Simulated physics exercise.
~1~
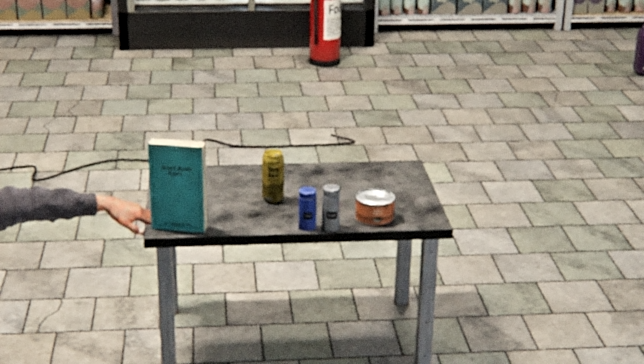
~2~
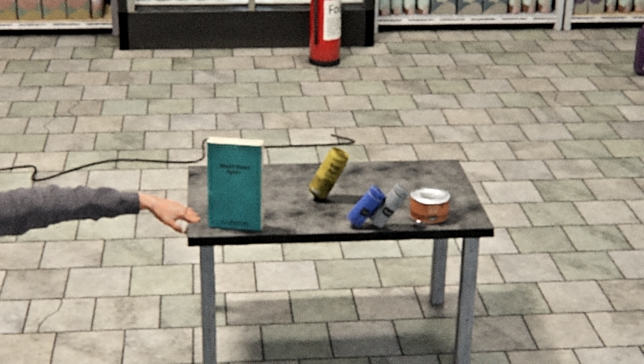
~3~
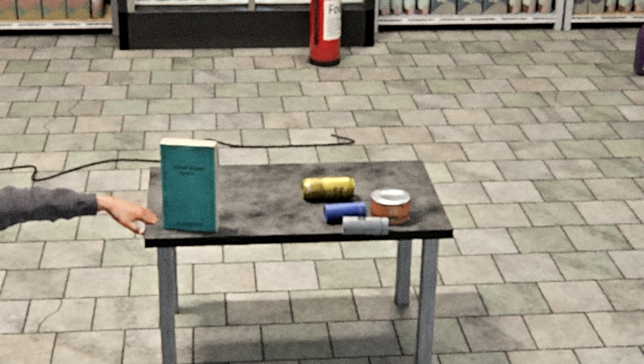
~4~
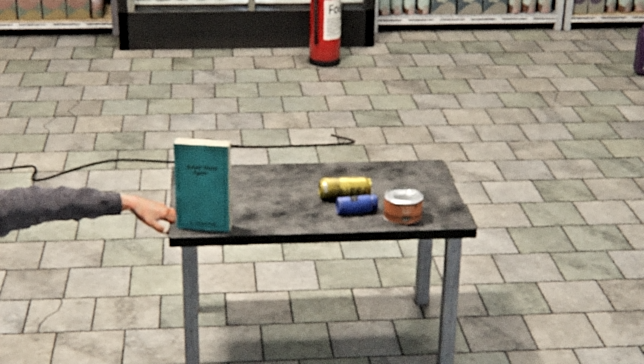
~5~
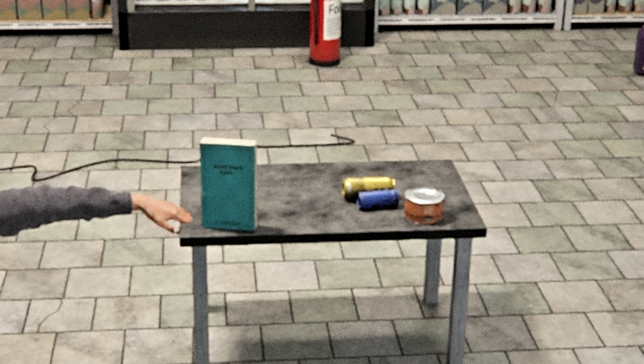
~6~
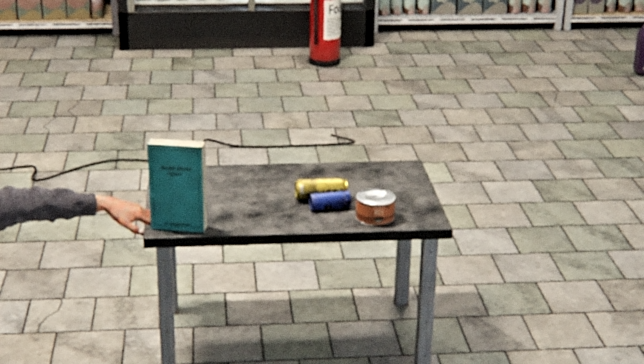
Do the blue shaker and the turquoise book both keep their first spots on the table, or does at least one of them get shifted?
The blue shaker gets shifted and ends up lying on its side, while the turquoise book holds its spot on the table.
